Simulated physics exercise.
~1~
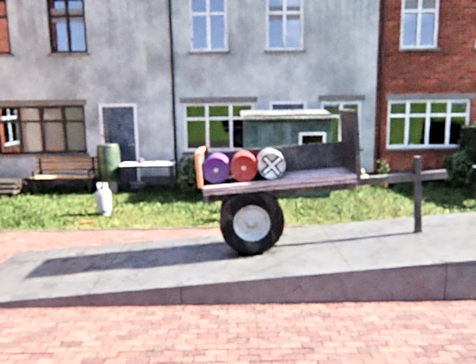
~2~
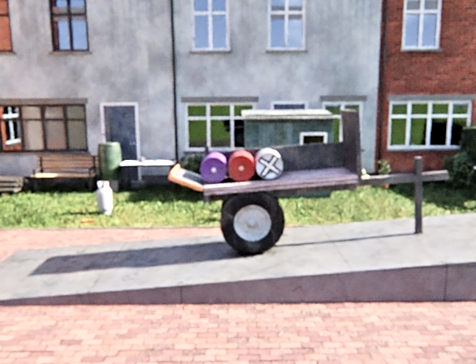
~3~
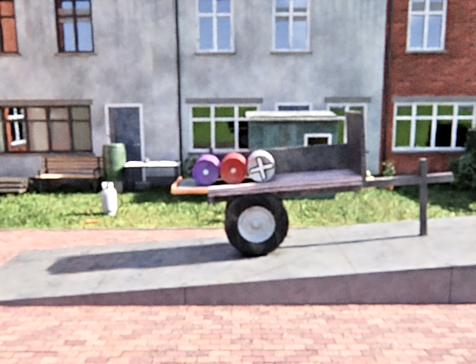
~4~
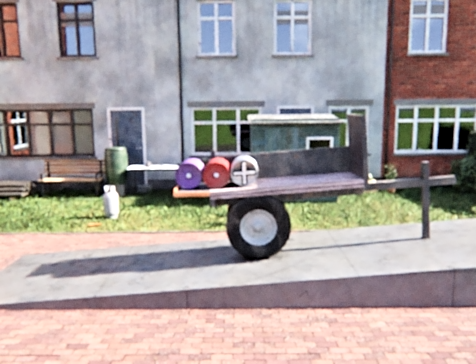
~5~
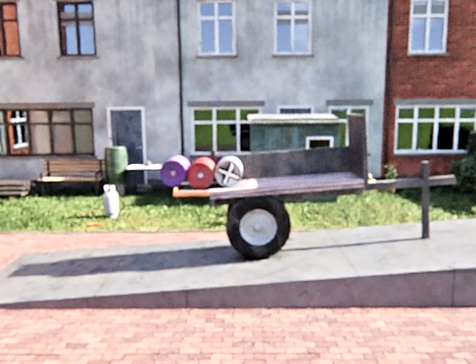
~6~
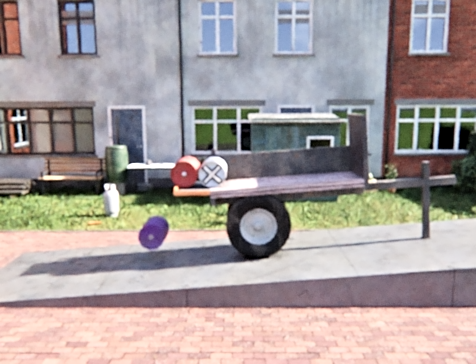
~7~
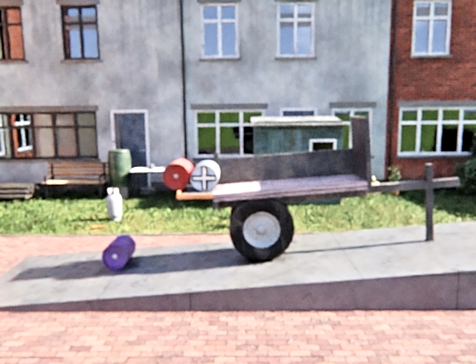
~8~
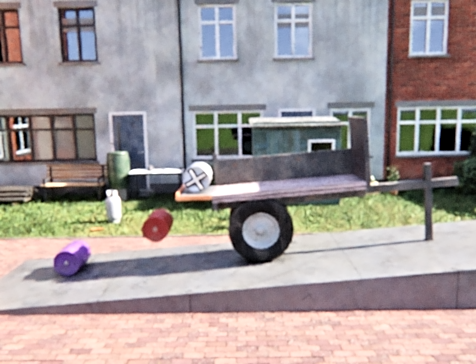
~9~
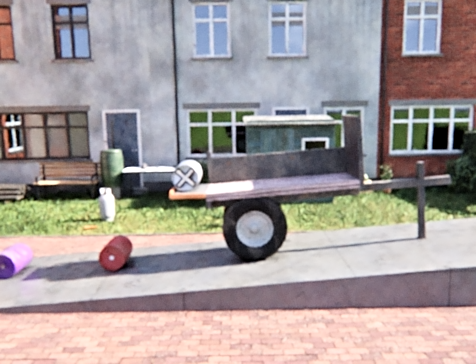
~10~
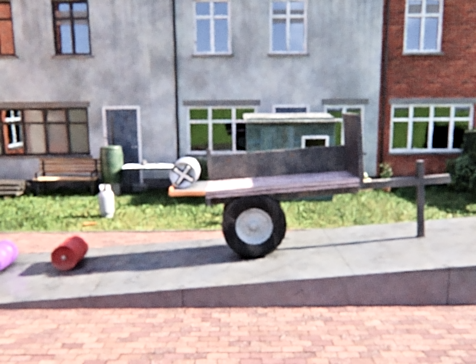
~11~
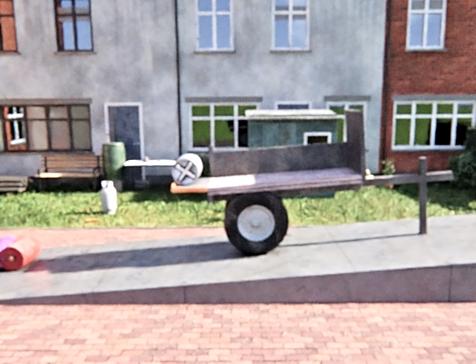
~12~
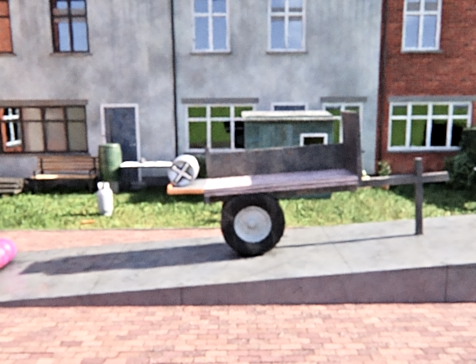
The clip opens on a flat trailer parked on a slope that falls to the left, with purple, red and white-crossed kegs side by side at its left end. The tailgate swings down until it lies almost level with the bed, and the three roll left onto it together. The purple keg goes over the edge first, drops to the ramp and rolls away downhill. The red one soon follows, tumbling off and rolling after it towards the left edge of the view. The crossed keg stops near the gate's outer end and is still resting there at the close.
